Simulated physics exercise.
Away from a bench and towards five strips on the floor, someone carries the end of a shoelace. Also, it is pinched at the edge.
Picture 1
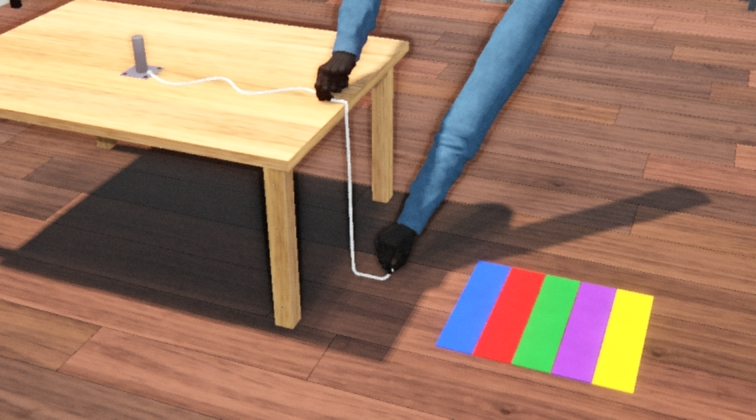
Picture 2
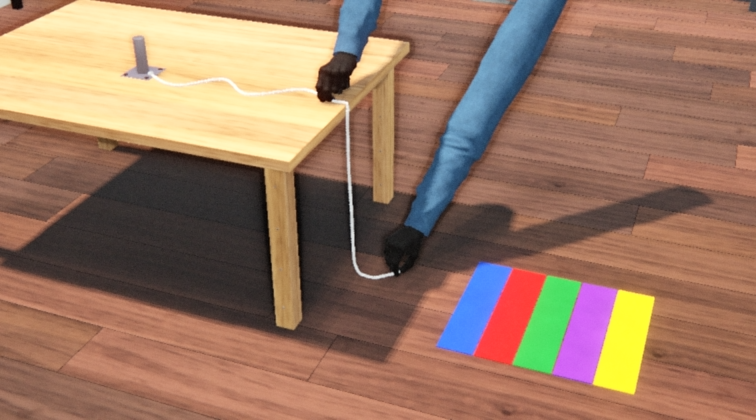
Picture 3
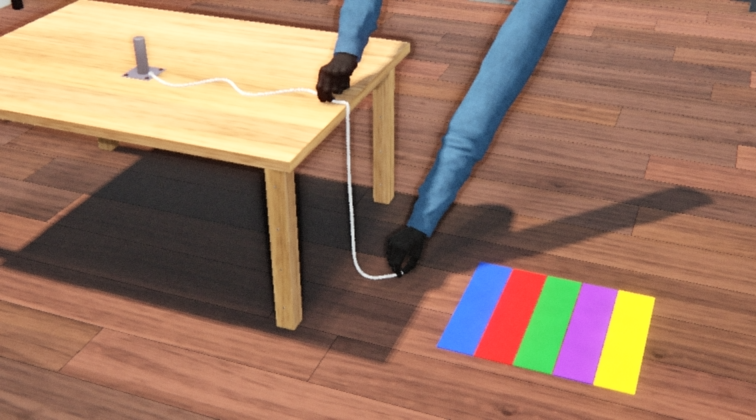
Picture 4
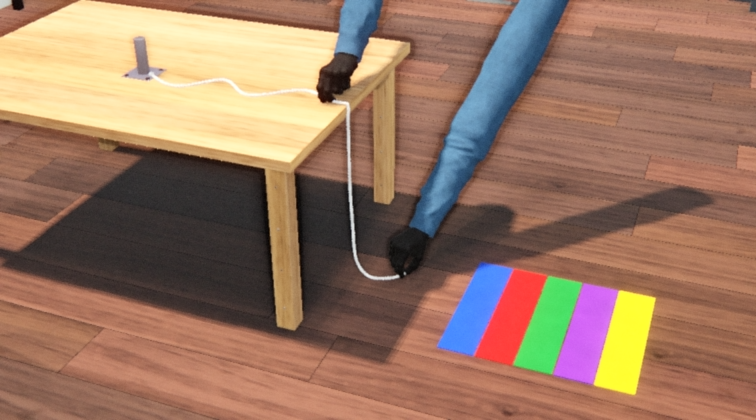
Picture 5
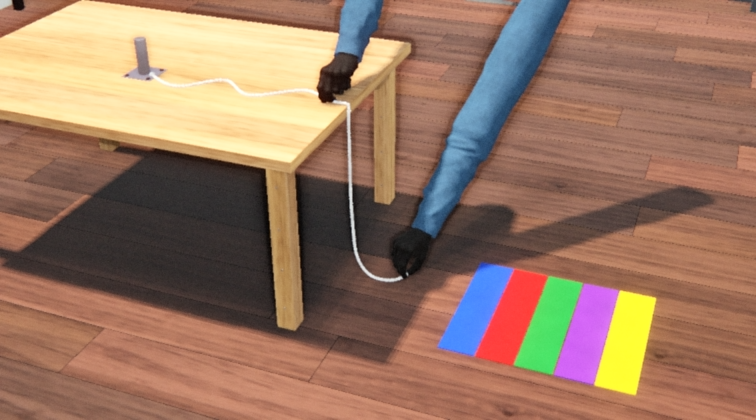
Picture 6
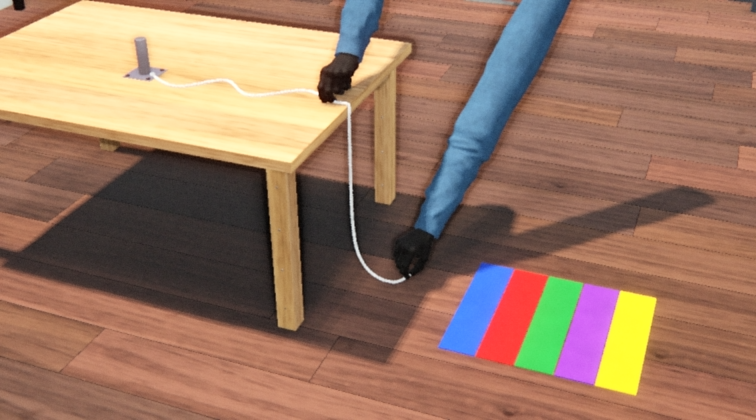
A person in blue sleeves and dark gloves pinched a white shoelace at the table's edge with one hand, while the other, near the floor, moved its end slightly right, towards five coloured strips.
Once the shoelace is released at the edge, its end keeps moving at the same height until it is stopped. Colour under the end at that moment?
Green.
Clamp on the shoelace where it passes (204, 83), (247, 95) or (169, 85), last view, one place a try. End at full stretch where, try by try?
(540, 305), (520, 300), (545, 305).
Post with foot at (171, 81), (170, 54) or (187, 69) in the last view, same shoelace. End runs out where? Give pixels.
In order, near (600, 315), (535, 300) and (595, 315).
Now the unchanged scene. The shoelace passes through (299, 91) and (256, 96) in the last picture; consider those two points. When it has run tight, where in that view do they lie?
I'd say about (325, 101) for one and about (285, 95) for the other.
Soon after, end near (489, 292); over blue.
Then, end near (530, 301); over red.
At full stretch, end near (555, 306); over green. It gets as far as the green strip.
